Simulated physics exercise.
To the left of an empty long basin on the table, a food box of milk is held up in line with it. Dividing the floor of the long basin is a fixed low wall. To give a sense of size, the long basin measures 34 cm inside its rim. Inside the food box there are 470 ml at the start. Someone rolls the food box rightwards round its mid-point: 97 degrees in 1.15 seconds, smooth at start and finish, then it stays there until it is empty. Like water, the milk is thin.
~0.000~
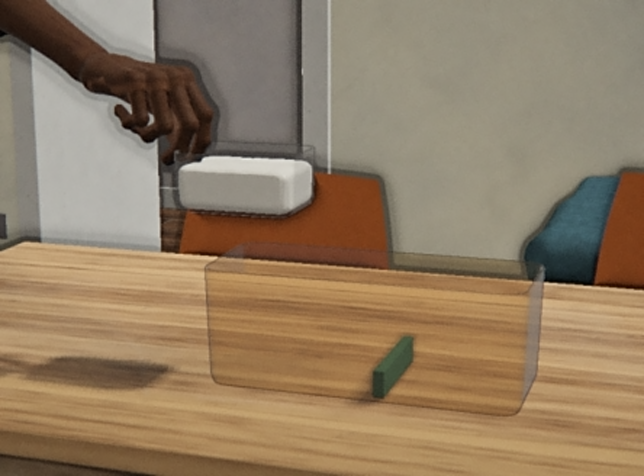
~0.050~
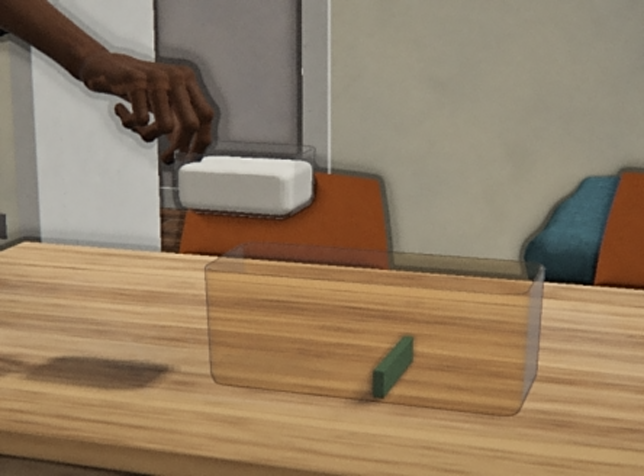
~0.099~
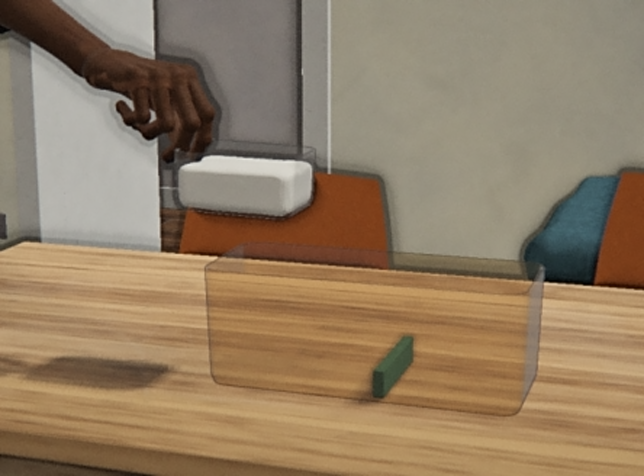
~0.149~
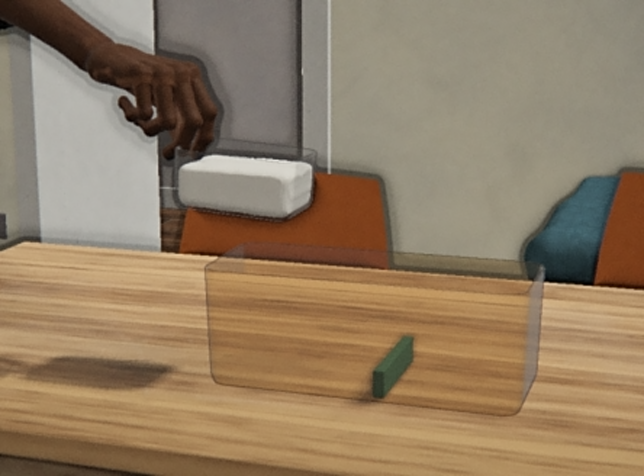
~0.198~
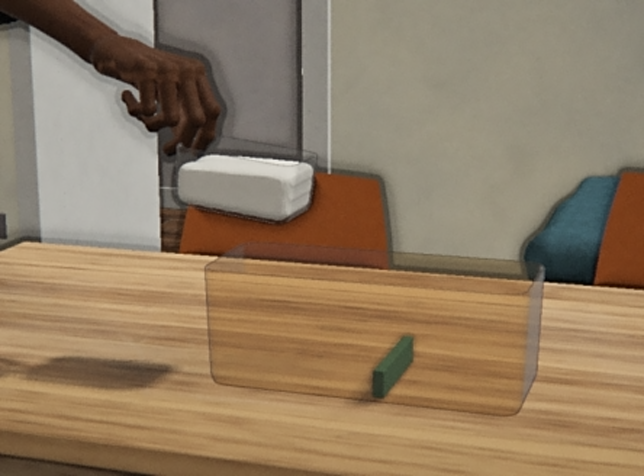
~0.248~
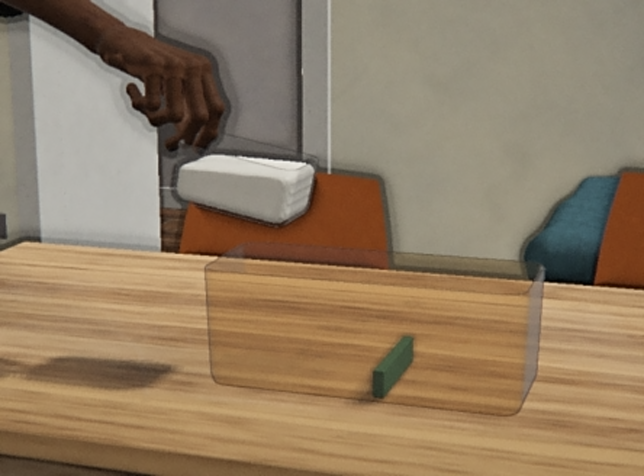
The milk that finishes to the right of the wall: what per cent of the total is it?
It is about 9 per cent of the total.
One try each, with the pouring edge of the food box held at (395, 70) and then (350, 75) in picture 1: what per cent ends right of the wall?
In order, 85 and 65 per cent.
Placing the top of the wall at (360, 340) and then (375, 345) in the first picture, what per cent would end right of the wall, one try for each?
Try 1: 45 %; try 2: 15 %.
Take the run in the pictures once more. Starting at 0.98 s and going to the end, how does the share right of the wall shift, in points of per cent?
Change in share is positive, near 3 percent.
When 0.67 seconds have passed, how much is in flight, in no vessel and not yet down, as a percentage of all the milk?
Around 28 in a hundred.
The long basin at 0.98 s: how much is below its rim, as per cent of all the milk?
That comes to about 84 percent.
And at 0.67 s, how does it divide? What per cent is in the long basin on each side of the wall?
Left: Around 20. Right: Around 0.
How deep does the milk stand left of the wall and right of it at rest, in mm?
Left 18 mm, right 2 mm.
After 0.67 s the tilt is 61° and 53 per cent is still to pour, 20 is left of the wall and 0 right of it.
After 0.98 s the tilt is 92° and 12 per cent is still to pour, 77 is left of the wall and 6 right of it.
After 1.30 s the tilt is 97° and 2 per cent is still to pour, 88 is left of the wall and 9 right of it.
After 1.65 s the tilt is 97° and 0 per cent is still to pour, 90 is left of the wall and 9 right of it.
In the end 90 per cent lies left of the wall, 9 right of it and 0 outside.
